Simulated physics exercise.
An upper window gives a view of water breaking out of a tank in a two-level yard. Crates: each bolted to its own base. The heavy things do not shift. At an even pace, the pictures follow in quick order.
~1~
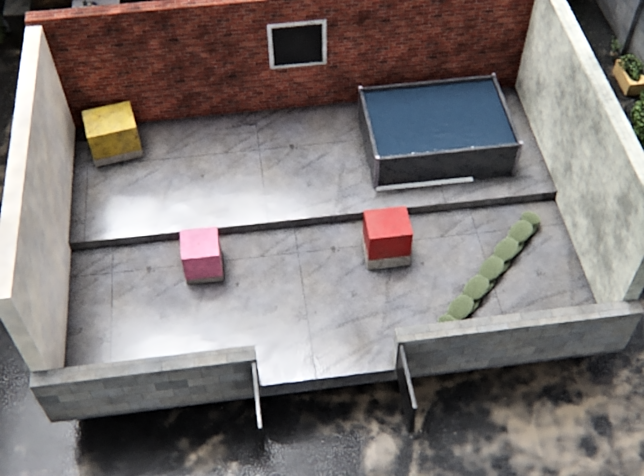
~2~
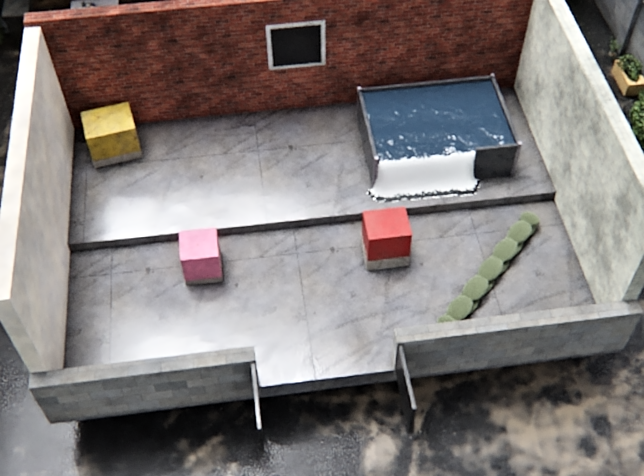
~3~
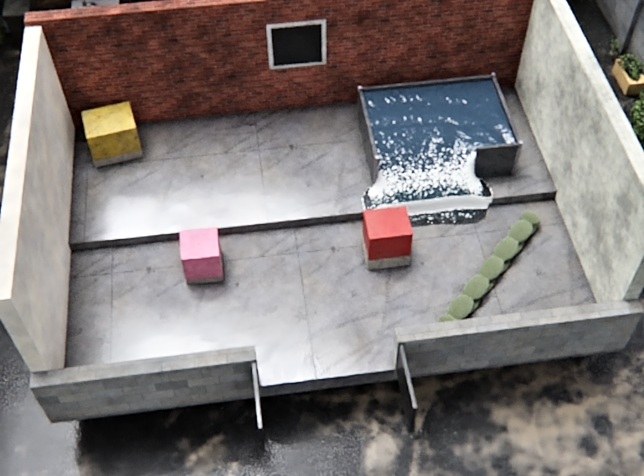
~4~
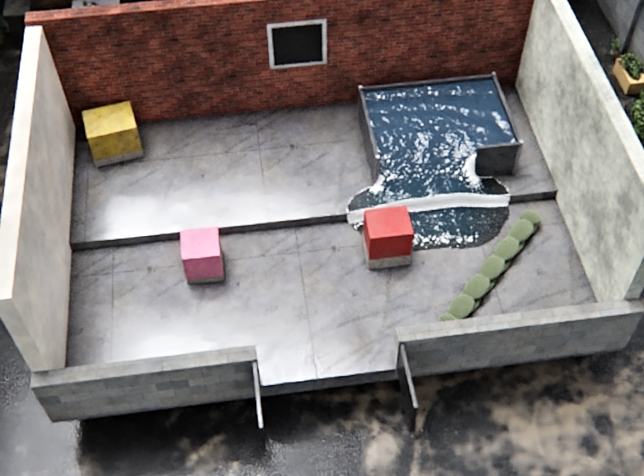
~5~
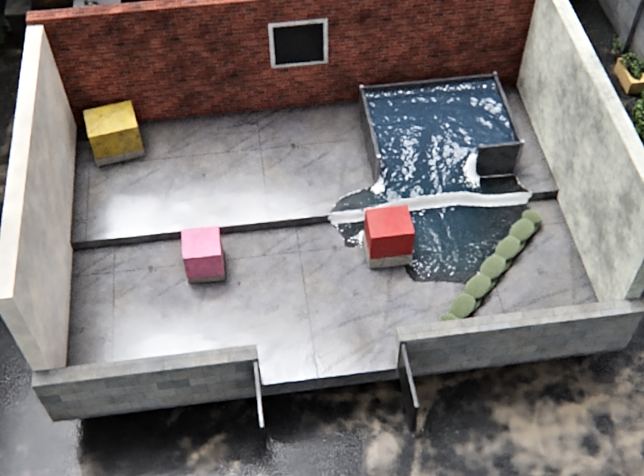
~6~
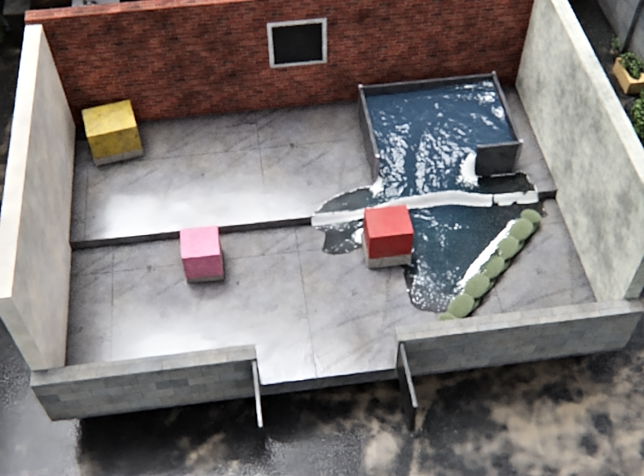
Water pours from the tank, drops over the step, and spreads around the red block to the green bushes.
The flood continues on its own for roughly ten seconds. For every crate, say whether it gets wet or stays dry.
Red crate: Wet; pink crate: Wet; yellow crate: Dry.
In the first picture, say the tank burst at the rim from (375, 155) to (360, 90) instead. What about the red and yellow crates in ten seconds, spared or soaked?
As I see it, the red crate is not reached, and the yellow crate gets reached.
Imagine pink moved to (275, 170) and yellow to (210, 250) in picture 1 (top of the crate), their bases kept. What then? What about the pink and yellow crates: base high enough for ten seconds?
Result - pink crate is missed, yellow crate is overtopped.
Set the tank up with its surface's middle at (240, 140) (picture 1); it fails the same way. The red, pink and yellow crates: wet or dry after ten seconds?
Red crate is untouched; pink crate gets overtopped; yellow crate is untouched.
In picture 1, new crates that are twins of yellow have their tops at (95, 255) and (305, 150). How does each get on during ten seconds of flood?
Is flooded, then stays clear.
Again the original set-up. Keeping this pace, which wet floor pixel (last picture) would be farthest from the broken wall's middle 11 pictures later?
Somewhere around (201, 376).
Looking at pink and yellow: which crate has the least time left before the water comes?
That would be the pink crate.
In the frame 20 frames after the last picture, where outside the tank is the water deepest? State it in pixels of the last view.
Around (64, 393).
A moment on, water covers 20 % of the floor; the red crate water round its plinth, the pink crate not reached, the yellow crate not reached.
Next, water covers 35 % of the floor; the red crate water round its plinth, the pink crate water round its plinth, the yellow crate not reached.
Then, water covers 50 % of the floor; the red crate water round its plinth, the pink crate water round its plinth, the yellow crate not reached.
Later, water covers 55 % of the floor; the red crate water round its plinth, the pink crate water round its plinth, the yellow crate not reached.
In the end, water covers 55 % of the floor; the red crate was topped, the pink crate was topped, the yellow crate stayed above the water.
